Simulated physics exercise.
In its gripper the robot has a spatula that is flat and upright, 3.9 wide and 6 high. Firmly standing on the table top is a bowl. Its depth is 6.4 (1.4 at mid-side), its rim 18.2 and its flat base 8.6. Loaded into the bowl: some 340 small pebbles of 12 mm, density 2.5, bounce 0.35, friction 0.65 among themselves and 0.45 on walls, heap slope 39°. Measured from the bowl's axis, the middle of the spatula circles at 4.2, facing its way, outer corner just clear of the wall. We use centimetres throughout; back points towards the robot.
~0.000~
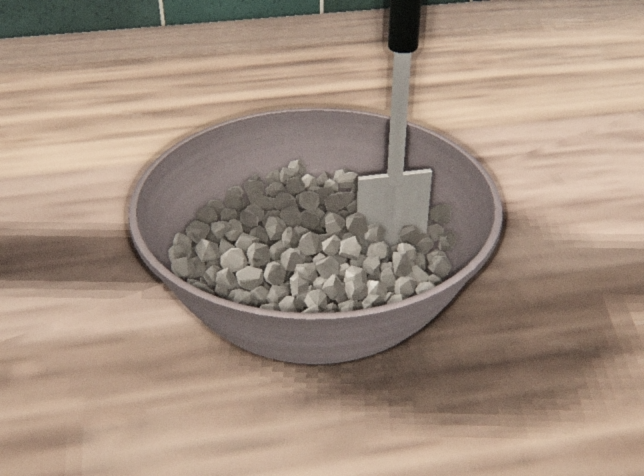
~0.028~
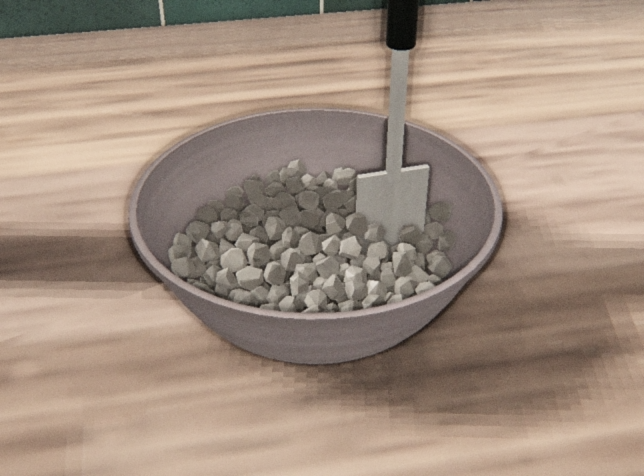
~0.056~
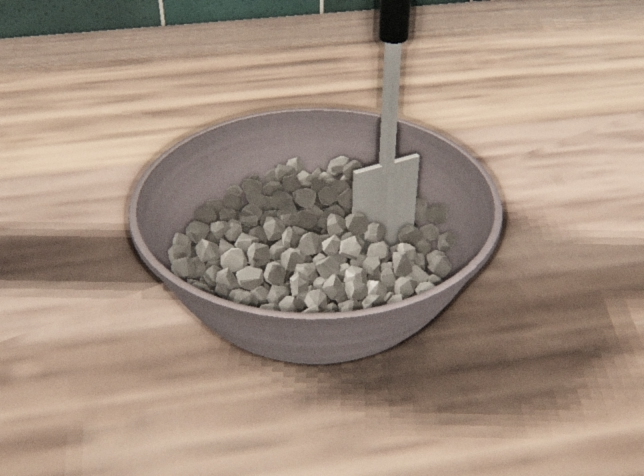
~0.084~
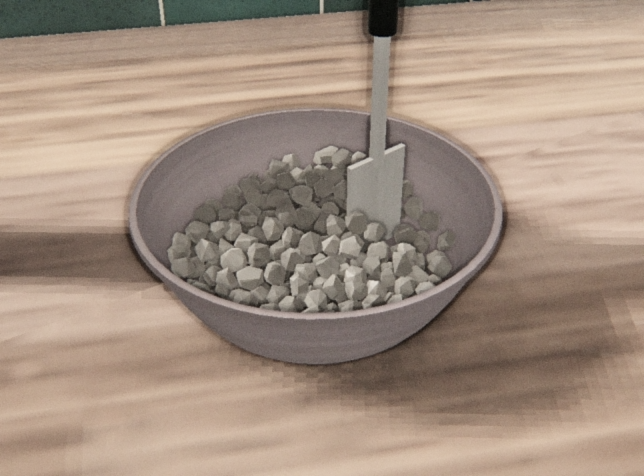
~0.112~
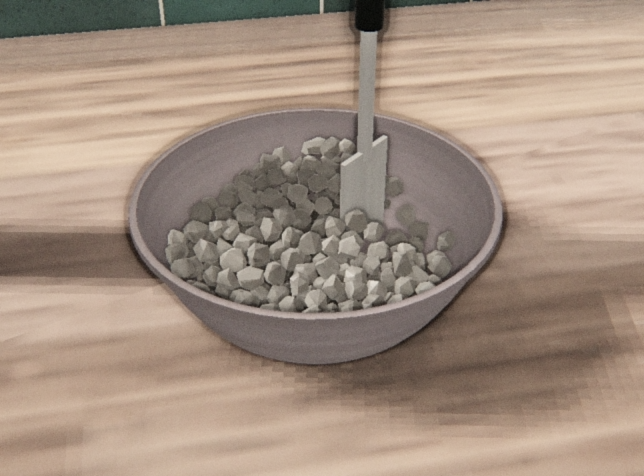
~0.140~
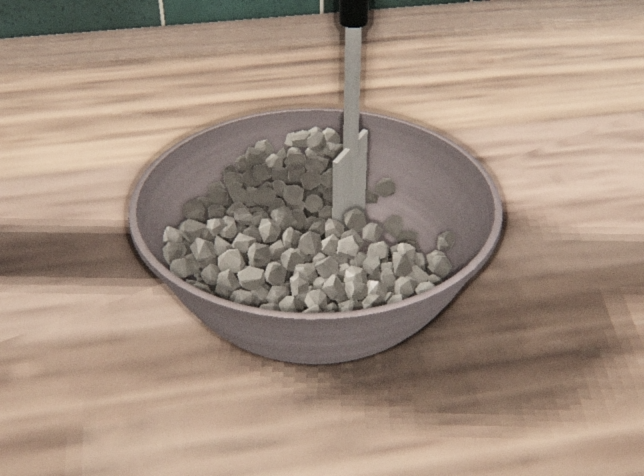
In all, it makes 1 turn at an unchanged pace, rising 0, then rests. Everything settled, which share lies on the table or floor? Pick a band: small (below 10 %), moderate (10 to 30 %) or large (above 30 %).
Moderate, from 10 to 30 %.
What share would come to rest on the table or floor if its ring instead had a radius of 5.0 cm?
That would come to roughly 15 percent.
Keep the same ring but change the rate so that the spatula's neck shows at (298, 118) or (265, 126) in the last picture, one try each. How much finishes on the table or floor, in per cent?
Roughly 30 and 40 percent, in that order.
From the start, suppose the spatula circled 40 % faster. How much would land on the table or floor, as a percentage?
15 %.
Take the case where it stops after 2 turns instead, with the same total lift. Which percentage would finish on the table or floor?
Roughly 30 percent would end up there.
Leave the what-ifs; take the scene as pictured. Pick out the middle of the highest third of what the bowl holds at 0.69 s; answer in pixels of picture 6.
Top-third centre at approx. (435, 226).
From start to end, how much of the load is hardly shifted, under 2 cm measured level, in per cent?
I'd say something near 5 percent.
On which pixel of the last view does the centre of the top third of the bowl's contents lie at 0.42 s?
Centre of upper third: Approx. (221, 260) px.
After 0.42 s, 172° round, highest piece 10 above the table; 327 in the bowl, 5 on the table or floor, 7 in flight or on the tool.
After 0.69 s, 291° round, highest piece 8 above the table; 295 in the bowl, 38 on the table or floor, 6 in flight or on the tool.
After 1.03 s, 0° round, highest piece 7 above the table; 283 in the bowl, 56 on the table or floor.
After 1.73 s, 0° round, highest piece 7 above the table; 283 in the bowl, 56 on the table or floor.
In the end, 283 in the bowl, 56 on the table or floor. That is 17 % on the table or floor.
